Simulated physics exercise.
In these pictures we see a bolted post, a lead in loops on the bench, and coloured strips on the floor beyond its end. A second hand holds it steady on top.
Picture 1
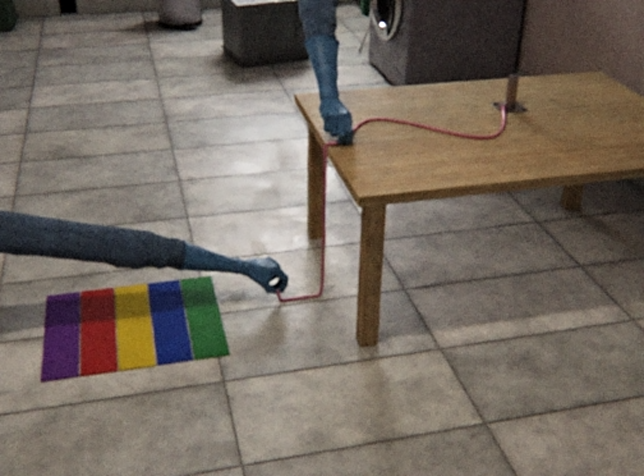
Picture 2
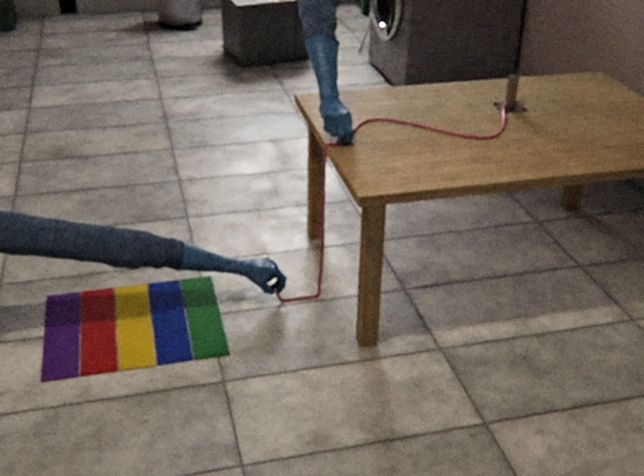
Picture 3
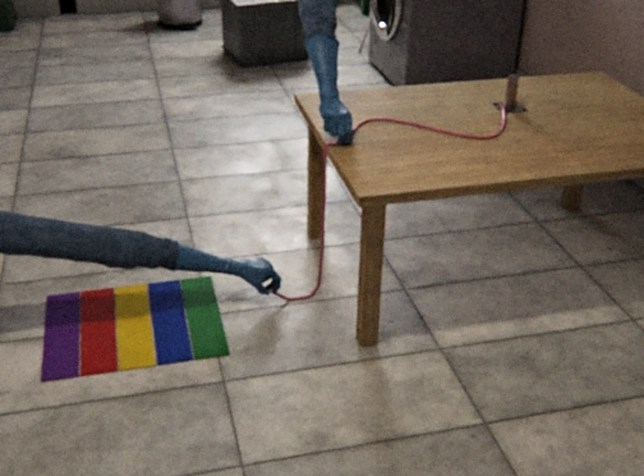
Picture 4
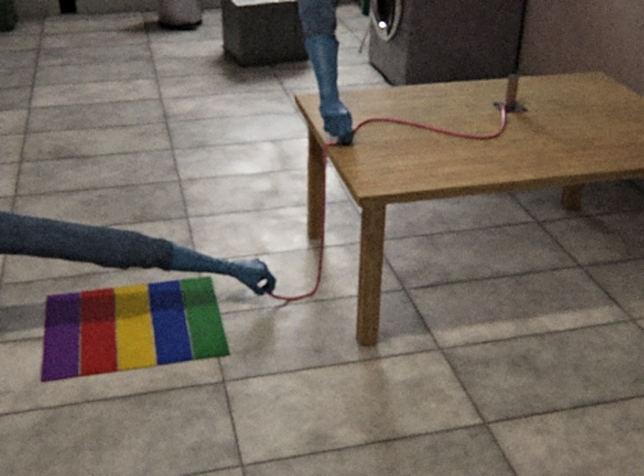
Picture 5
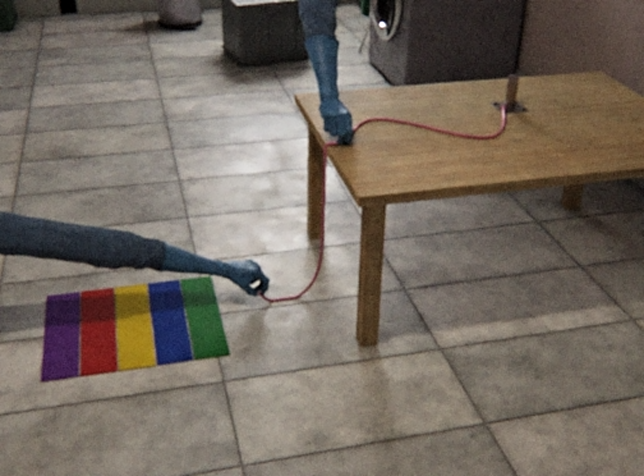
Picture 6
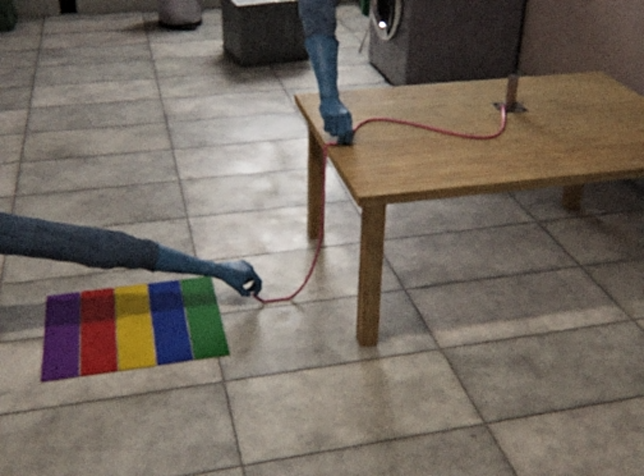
To begin with, one gloved hand presses a red lead against a wooden table's edge while another holds its lower end near the floor, right of five coloured strips. The lower hand then draws the end slowly leftward a short way, and the hanging part slants and curves as the upper hand stays put.
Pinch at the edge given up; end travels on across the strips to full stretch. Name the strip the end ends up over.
Purple.
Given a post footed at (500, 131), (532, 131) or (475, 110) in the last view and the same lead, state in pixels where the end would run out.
Pixels, try by try: About (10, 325), (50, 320), (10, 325).
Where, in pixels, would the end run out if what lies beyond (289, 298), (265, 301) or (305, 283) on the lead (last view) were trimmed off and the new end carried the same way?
In turn, (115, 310) for the first, (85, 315) for the second and (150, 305) for the third.
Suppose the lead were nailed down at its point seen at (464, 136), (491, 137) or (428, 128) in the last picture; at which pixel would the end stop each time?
Roughly (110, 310), (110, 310) and (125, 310), in that order.
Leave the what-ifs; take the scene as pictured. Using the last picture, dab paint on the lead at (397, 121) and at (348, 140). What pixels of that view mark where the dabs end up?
About (345, 133), and the other about (267, 172).
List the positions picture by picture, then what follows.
The first picture shows end (278, 290); green (209, 341); blue (173, 346); yellow (136, 351); red (99, 357); purple (60, 362).
The second picture shows end (276, 291); lead through (504, 121) (457, 134) (384, 119) (342, 143) (323, 209) (320, 274).
The third picture shows end (271, 291).
The fourth picture shows end (266, 292); lead through (504, 121) (457, 134) (384, 119) (342, 143) (324, 209) (319, 274).
The fifth picture shows end (259, 293).
The sixth picture shows end (252, 294); lead through (504, 121) (457, 134) (384, 119) (342, 143) (323, 209) (309, 276).
Soon after, end near (113, 311); over red.
After that, end near (79, 316); over red.
At the stop, end near (59, 318); over purple. Over purple.
